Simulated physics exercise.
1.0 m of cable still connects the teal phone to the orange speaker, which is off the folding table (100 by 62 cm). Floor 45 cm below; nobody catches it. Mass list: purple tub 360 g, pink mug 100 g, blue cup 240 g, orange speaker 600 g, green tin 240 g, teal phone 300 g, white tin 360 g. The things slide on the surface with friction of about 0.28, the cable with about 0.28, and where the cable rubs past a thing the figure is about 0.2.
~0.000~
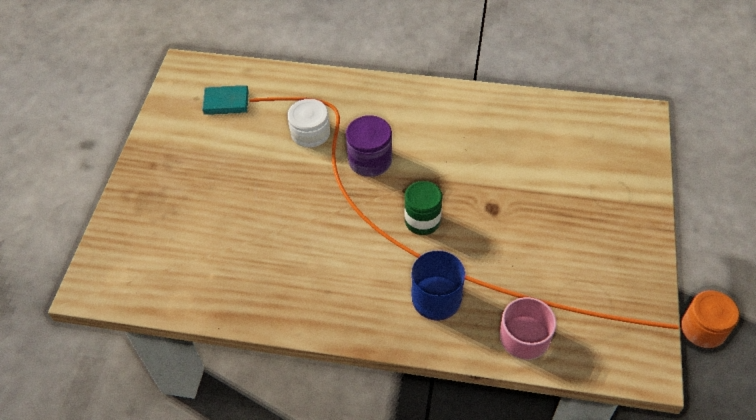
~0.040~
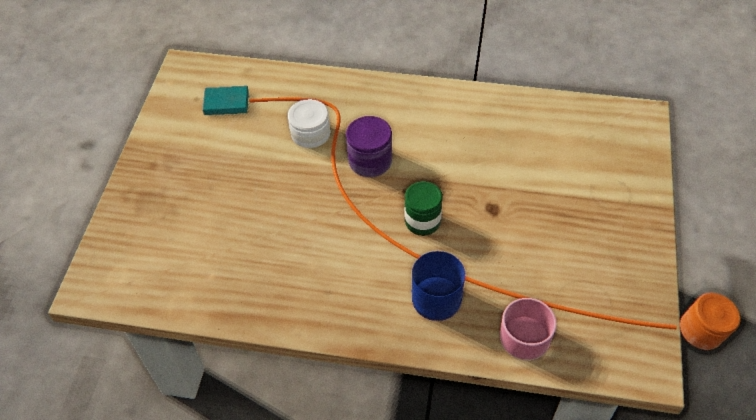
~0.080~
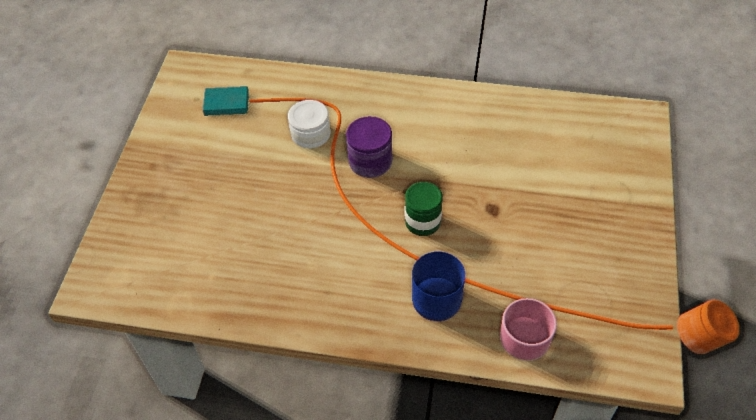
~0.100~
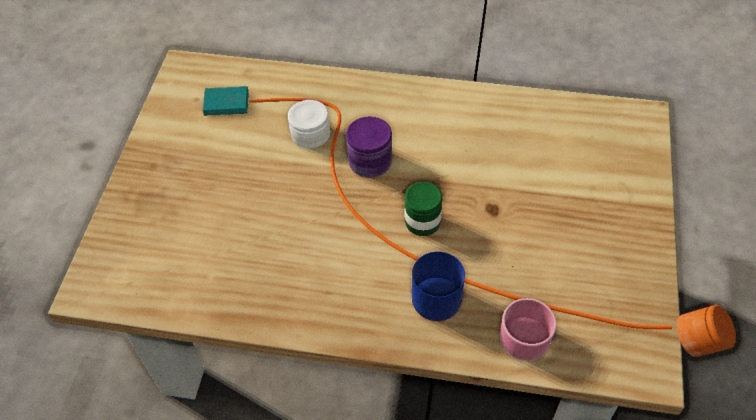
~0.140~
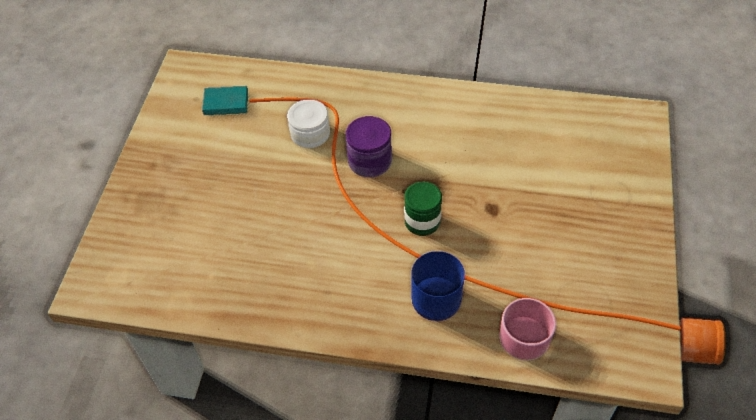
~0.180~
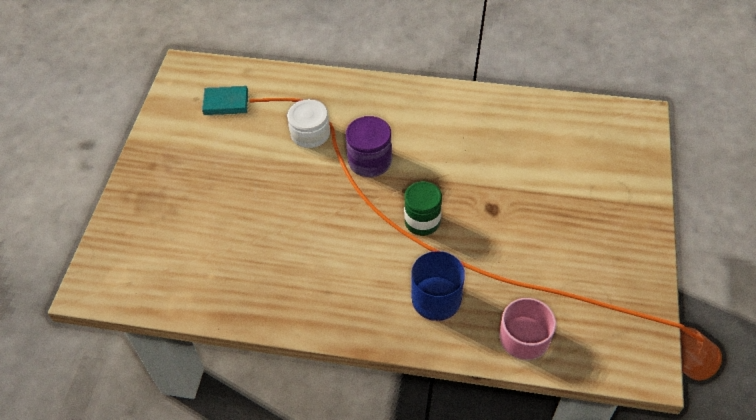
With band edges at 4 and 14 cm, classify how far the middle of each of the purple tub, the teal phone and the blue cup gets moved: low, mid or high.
Purple tub - mid, teal phone - high, blue cup - low.
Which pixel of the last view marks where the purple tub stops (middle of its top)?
(411, 146).
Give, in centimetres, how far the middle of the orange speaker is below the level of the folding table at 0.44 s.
Depth below the top: Around 40 cm.
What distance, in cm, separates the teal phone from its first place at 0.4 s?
22 cm.
At 0.4 s, the cable's tail end at (337, 150); teal phone 21 cm off its start, green tin 11 cm off its start, white tin 10 cm off its start.
At 0.7 s, the cable's tail end at (385, 168); teal phone 31 cm off its start, purple tub 8 cm off its start, green tin 13 cm off its start.
At 0.9 s, the cable's tail end at (385, 168); teal phone 31 cm off its start at (363, 155), purple tub 8 cm off its start at (411, 146), green tin 13 cm off its start at (475, 153).
At 1.2 s, the cable's tail end at (385, 168); teal phone 31 cm off its start, purple tub 8 cm off its start, green tin 13 cm off its start.
At 2.4 s, the cable's tail end at (385, 168); teal phone 31 cm off its start at (363, 155), purple tub 8 cm off its start at (411, 146), blue cup 0 cm off its start at (438, 274), green tin 13 cm off its start at (475, 153).
